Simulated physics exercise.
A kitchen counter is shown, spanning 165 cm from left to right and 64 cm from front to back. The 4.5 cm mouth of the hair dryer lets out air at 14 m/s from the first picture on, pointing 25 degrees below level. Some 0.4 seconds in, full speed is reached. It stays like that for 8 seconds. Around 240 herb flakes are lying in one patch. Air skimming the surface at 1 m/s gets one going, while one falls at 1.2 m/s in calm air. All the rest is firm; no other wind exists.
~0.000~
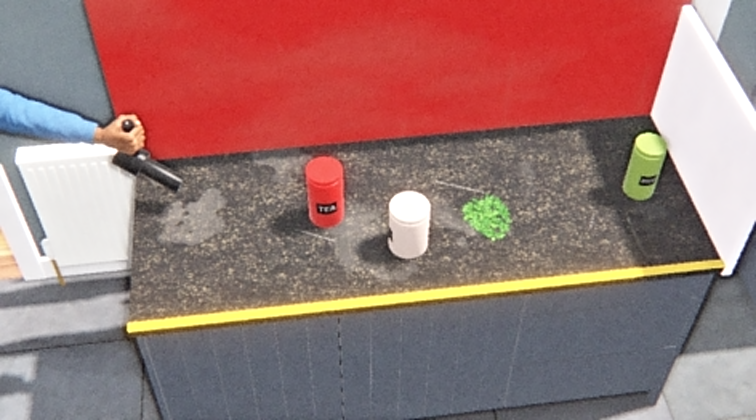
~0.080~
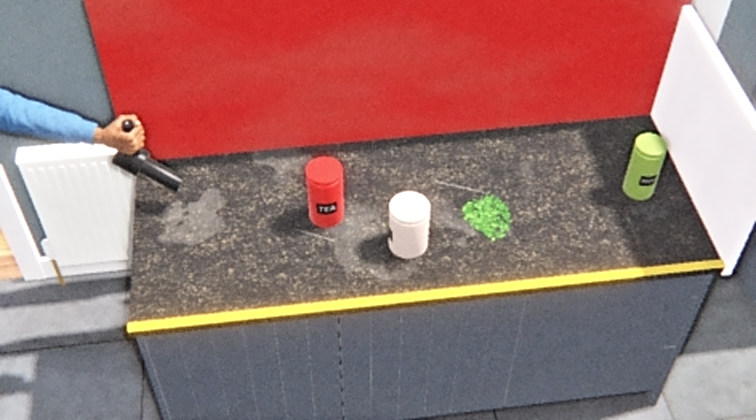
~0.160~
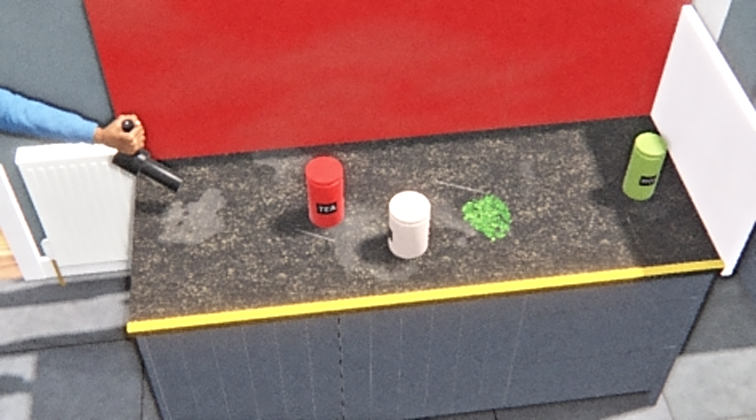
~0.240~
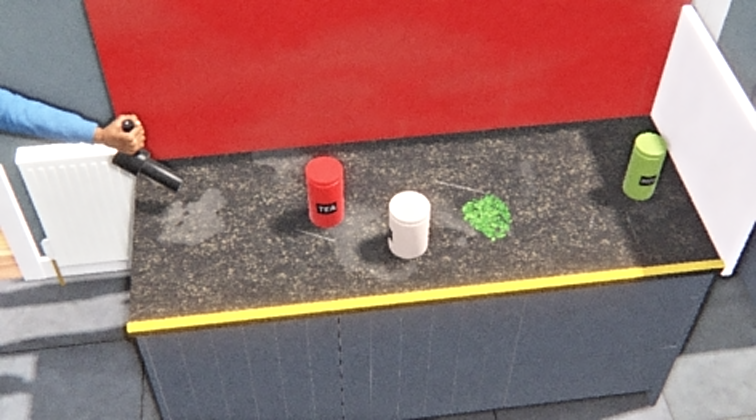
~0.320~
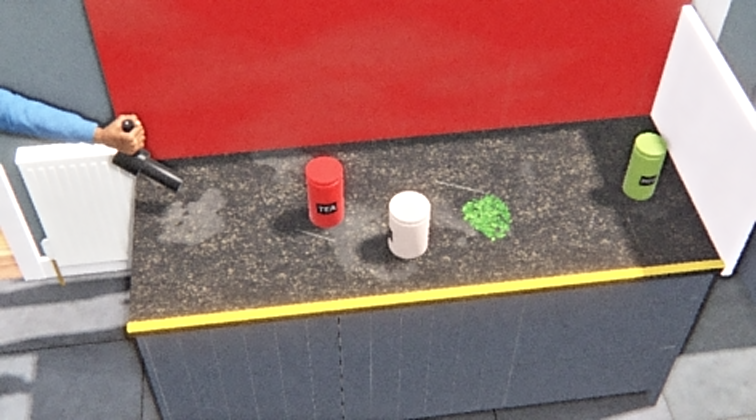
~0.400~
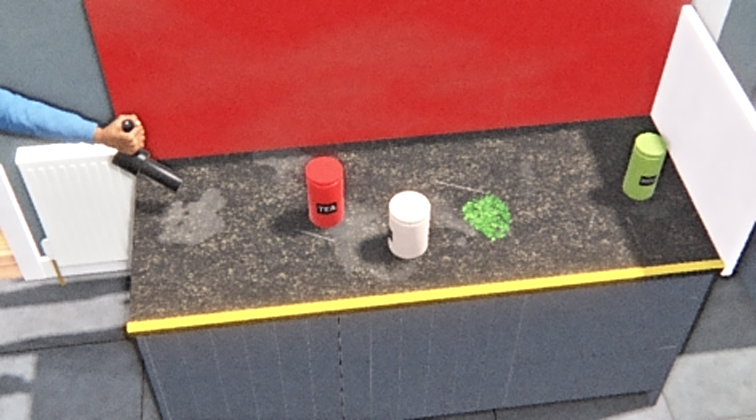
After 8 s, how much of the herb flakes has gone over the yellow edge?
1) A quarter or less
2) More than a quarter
(1) A quarter or less.
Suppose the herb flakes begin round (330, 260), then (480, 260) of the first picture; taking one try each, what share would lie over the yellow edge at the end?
Taking the two spots in order, I'd say around 100 percent and then 30 percent.
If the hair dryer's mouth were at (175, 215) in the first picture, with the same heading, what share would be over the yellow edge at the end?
You'd be looking at something like 0 in a hundred.
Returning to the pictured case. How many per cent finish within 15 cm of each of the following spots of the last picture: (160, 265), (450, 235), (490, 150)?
Roughly 0 %, 25 % and 0 %, in that order.
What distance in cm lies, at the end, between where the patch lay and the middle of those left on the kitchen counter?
That comes to some 30 centimetres.
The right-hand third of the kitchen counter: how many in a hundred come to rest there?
Something close to 70 % ends up there.
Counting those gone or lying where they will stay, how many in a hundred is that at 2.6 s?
Roughly 15 % of them.
After 1.6 s, 0 % are over the yellow edge; the middle of those still in play is near (493, 216); 12 % have settled or left.
After 2.6 s, 0 % are over the yellow edge; the middle of those still in play is near (534, 212); 15 % have settled or left.
After 4.4 s, 0 % are over the yellow edge; the middle of those still in play is near (587, 211); 26 % have settled or left.
After 8.0 s, at the end, 0 % are over the yellow edge; the middle of those still in play is near (593, 211).
